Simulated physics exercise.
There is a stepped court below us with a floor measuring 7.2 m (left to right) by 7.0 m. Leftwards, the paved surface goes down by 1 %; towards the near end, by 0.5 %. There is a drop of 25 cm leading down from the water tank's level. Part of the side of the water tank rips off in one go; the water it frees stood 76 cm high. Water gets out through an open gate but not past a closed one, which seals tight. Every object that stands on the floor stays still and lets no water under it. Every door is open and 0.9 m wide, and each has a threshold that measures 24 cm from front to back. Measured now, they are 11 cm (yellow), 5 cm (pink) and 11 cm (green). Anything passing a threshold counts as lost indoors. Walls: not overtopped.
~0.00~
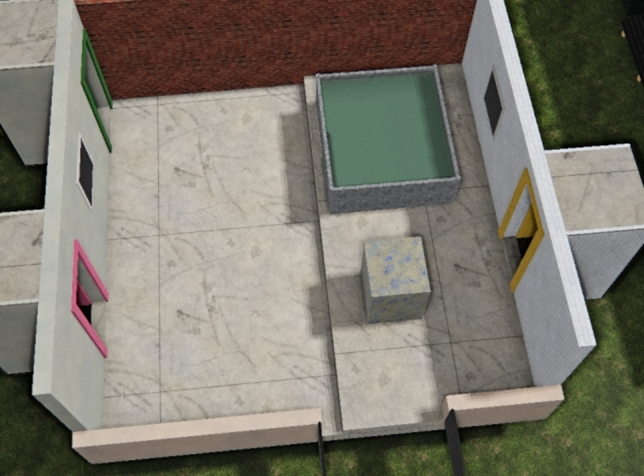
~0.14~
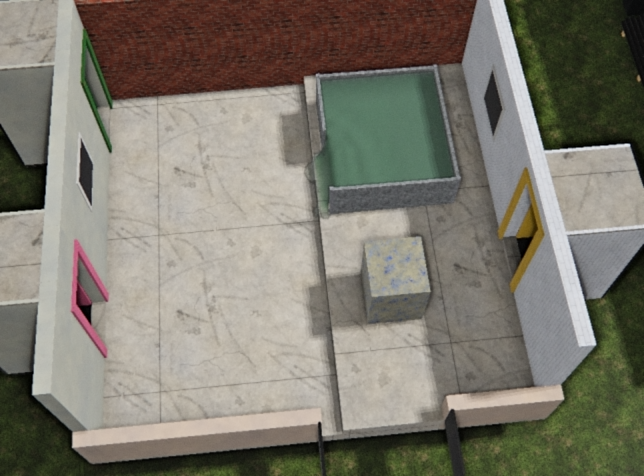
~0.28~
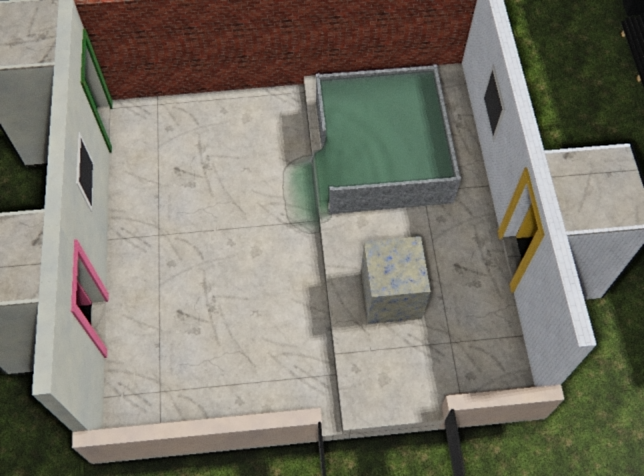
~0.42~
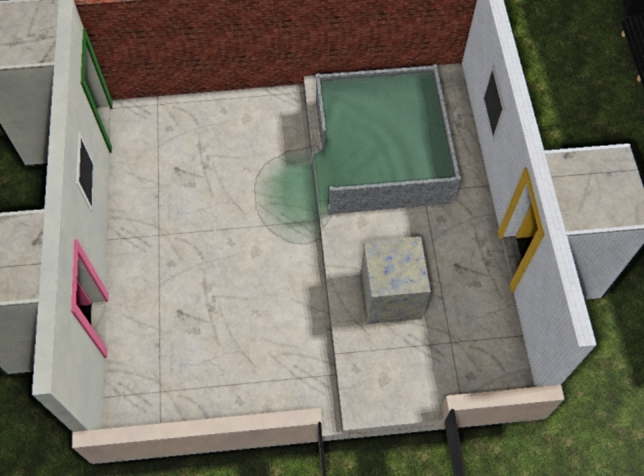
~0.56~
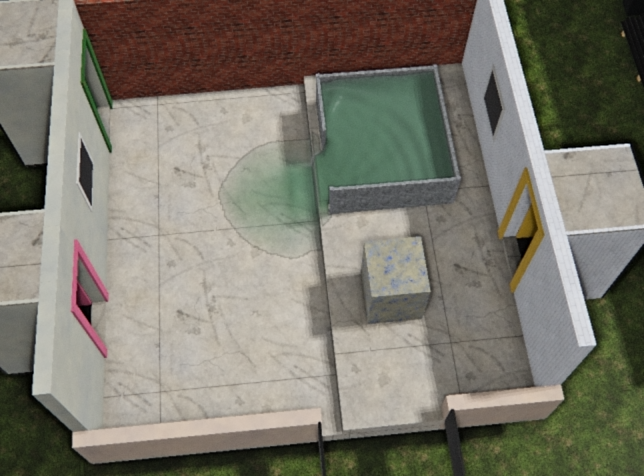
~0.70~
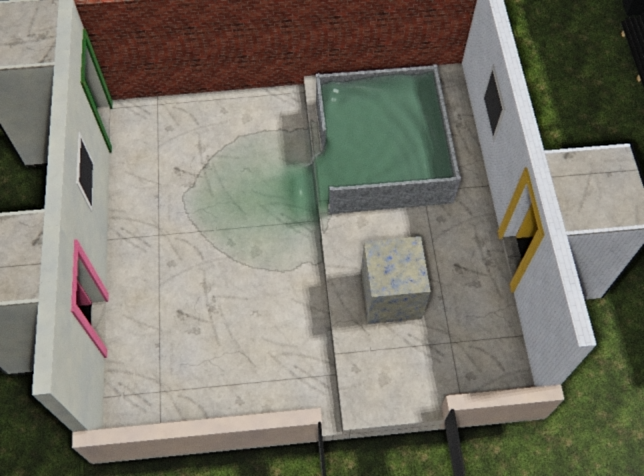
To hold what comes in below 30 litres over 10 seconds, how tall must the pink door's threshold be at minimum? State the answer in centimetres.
About 20 cm.
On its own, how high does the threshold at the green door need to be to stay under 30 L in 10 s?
Green door, minimum about 19 cm.
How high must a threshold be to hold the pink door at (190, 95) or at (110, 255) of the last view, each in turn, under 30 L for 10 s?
Minimums: About 6.5 cm and 28 cm.
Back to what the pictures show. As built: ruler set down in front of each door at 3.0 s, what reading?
The yellow door has 0 cm, the pink door 18 cm and the green door 23 cm.
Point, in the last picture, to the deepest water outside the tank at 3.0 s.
Around (104, 432).
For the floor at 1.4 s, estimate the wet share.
I'd say near 35 percent is wet.
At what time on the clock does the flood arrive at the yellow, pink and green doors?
Yellow not in the 10 s, pink 1.6 s, green 1.6 s.
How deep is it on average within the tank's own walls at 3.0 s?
Around 36 cm deep on average.
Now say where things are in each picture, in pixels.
The first picture shows the water tank at (385, 128) is whole and still, 76 cm deep; the pink door at (91, 303) is dry.
In the second picture, the front is at (309, 172), 0.3 m from the gap at (329, 174); 0.3 m2 of floor is wet, 76 cm left at the back.
In the third picture, the gap is at (329, 176), the front 0.8 m out at (291, 214); the back of the water tank holds 76 cm.
In the fourth picture, the front is at (262, 206), 1.3 m from the gap at (329, 177); 2.0 m2 of floor is wet, 76 cm left at the back.
In the fifth picture, the front is at (227, 206), 2.0 m from the gap at (329, 177); 3.7 m2 of floor is wet, 74 cm left at the back.
In the sixth picture, the gap is at (329, 176), the front 2.7 m out at (188, 199); the back of the water tank holds 64 cm; 2.5 m in a straight line remain to the pink door at (91, 303).
After 1.4 s water covers 35 % of the floor, deepest (42 cm) near (319, 197); it has not reached the pink door.
After 3.0 s water covers 50 % of the floor, deepest (42 cm) near (104, 432); 18 cm at the pink door, 107 litres in over its 5 cm threshold.
After 10.0 s water covers 65 % of the floor, deepest (20 cm) near (104, 443); 10 cm at the pink door, 316 litres in over its 5 cm threshold.
At the pink door as built, the water arrived by 1.7 s and peaked near 23 cm at 2.4 s.
Run again over the same 10 s with other heights there, 62 litres in over 16 cm, 19 litres over 22 cm. The limit of 30 litres is kept from about 20 cm up.
